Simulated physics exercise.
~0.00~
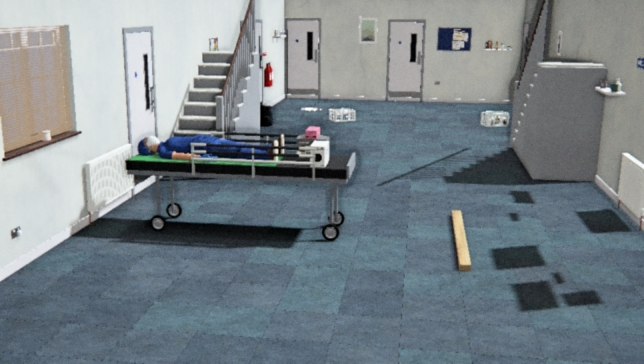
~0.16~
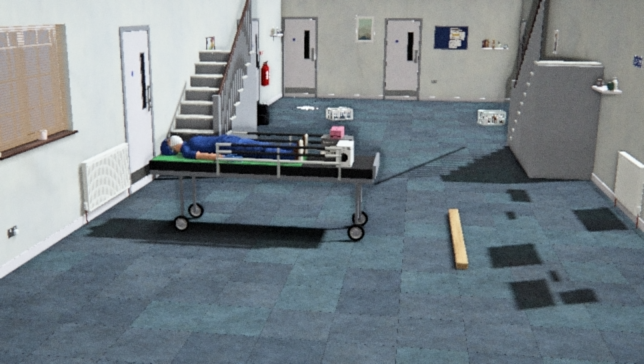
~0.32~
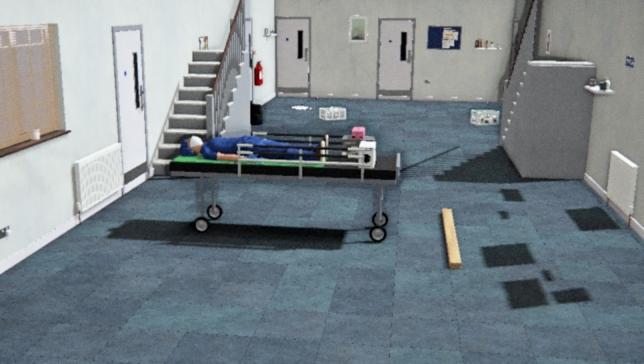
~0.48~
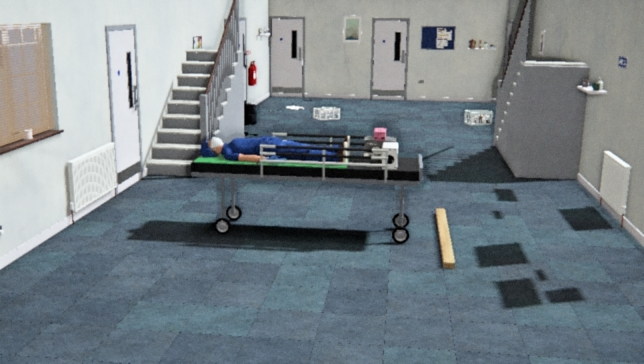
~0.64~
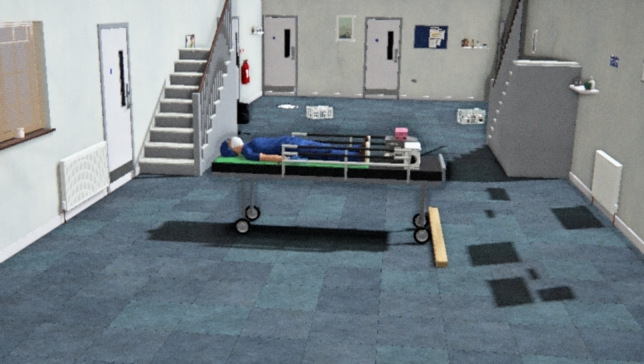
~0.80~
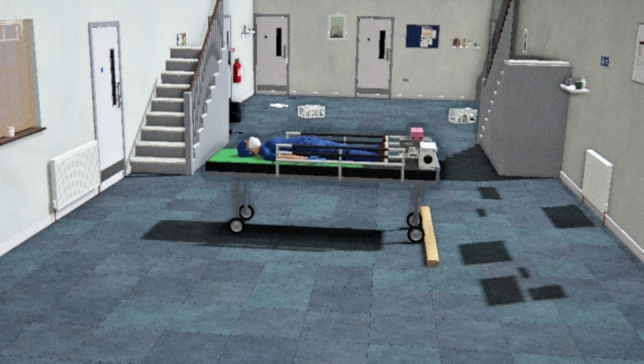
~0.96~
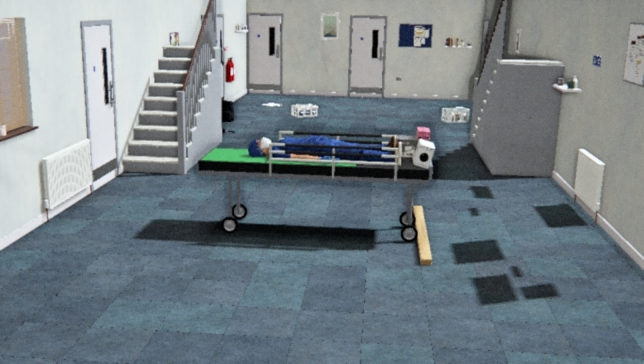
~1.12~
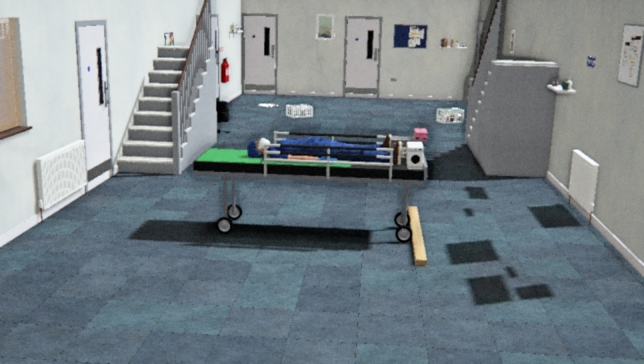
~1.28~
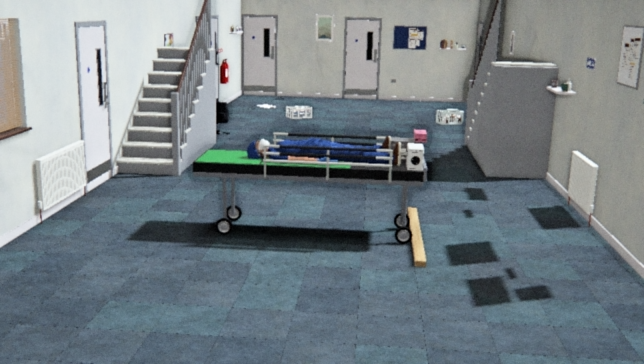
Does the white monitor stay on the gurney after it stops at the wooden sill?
Yes, the white monitor stays on. It leans briefly after the gurney stops but ends upright near the right end.
